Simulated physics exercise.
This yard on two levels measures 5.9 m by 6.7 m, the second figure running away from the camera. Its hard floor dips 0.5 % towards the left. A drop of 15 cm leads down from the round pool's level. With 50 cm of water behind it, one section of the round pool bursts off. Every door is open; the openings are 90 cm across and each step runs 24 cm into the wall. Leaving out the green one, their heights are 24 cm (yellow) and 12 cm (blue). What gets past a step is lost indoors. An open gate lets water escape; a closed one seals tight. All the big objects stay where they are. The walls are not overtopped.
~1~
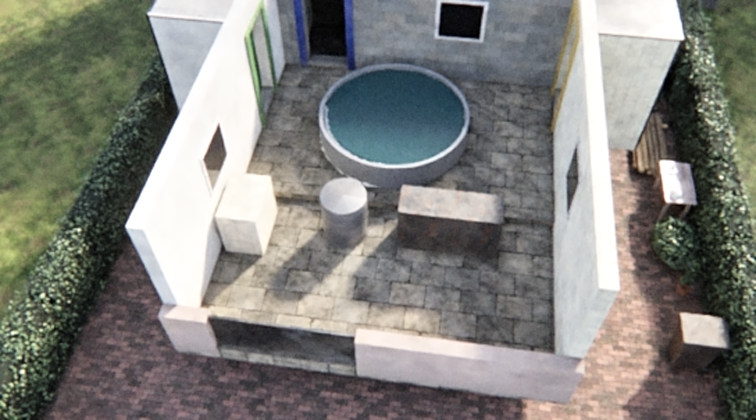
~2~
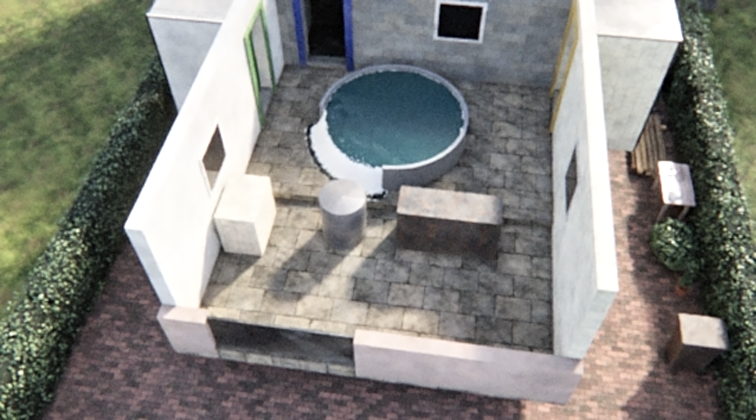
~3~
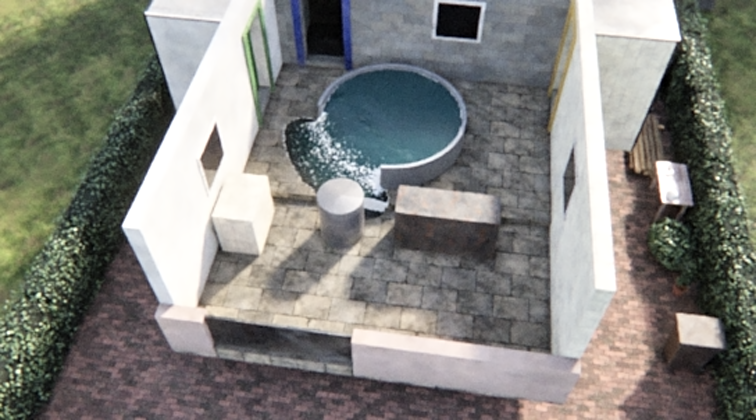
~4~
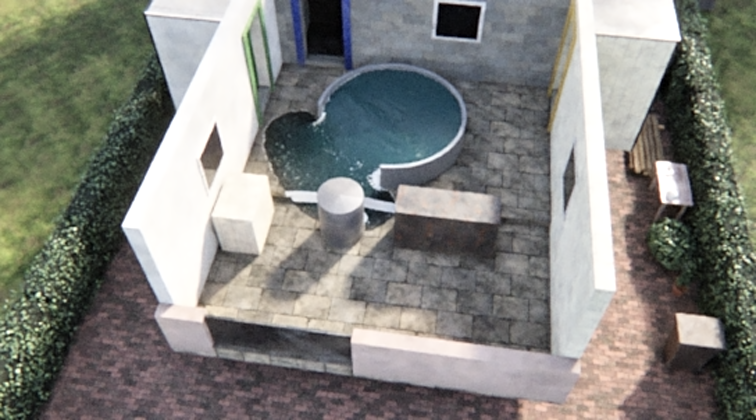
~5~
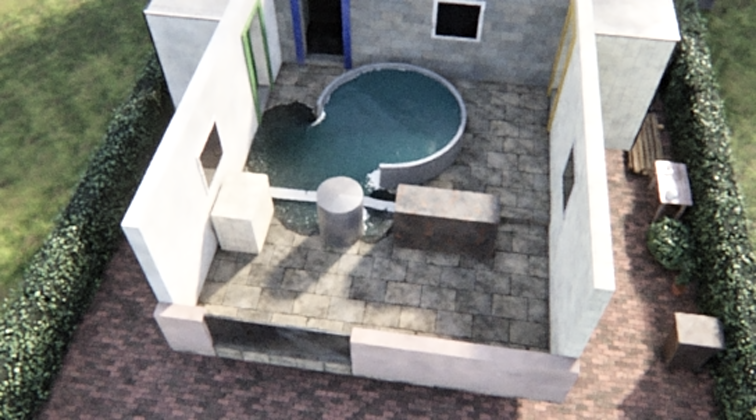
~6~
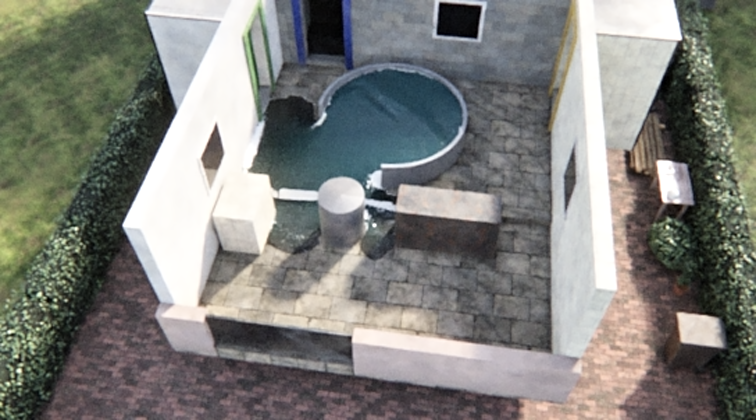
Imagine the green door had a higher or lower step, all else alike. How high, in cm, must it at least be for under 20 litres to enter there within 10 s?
At least 7 cm or so.
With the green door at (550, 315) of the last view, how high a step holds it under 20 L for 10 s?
About 14.5 cm.
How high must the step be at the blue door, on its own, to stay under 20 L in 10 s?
Roughly 10.0 cm at blue.
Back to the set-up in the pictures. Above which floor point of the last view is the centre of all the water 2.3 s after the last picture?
At about (330, 181).
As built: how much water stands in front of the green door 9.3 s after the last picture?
Roughly 7.0 cm deep.
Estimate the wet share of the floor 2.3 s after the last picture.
About 50 per cent.
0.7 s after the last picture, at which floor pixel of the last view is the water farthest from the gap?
At about (224, 325).
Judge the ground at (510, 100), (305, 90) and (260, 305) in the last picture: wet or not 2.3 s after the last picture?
In turn: Still dry, wet, under water.
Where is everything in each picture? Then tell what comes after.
The round pool at (394, 115) is whole and still, 50 cm deep; the green door at (262, 70) is dry, in the first frame.
The front is at (366, 194), 0.3 m from the gap at (335, 159); 0.5 m2 of floor is wet, 50 cm left at the back, in the second frame.
Water pours out at (333, 160) and has run 0.7 m, to a hidden place; about 8 cm deep outside, 50 cm at the back, in the third frame.
Water pours out at (333, 160) and has run 1.1 m, to (268, 145); about 7 cm deep outside, 50 cm at the back, in the fourth frame.
Water pours out at a hidden place and has run 1.5 m, to a hidden place; about 5 cm deep outside, 50 cm at the back, in the fifth frame.
Water pours out at a hidden place and has run 2.0 m, to (269, 239); about 6 cm deep outside, 49 cm at the back; water is at the green door at (260, 69), in the sixth frame.
Then, 0.7 s after the last picture water covers 25 % of the floor, deepest (48 cm) near (245, 205); 9 cm at the green door, 0 litres in over its 18 cm step.
Then, 2.3 s after the last picture water covers 50 % of the floor, deepest (46 cm) near (238, 196); 10 cm at the green door, 0 litres in over its 18 cm step.
Then, 9.3 s after the last picture water covers 95 % of the floor, deepest (24 cm) near (418, 361); 7 cm at the green door, 0 litres in over its 18 cm step.
At the green door as built, the water peaked near 11 cm, 3.1 s after the last picture.
Run again over the same 10 s with other heights there, 33 litres in over 6 cm, 13 litres over 8 cm. The limit of 20 litres is kept from about 7 cm up.
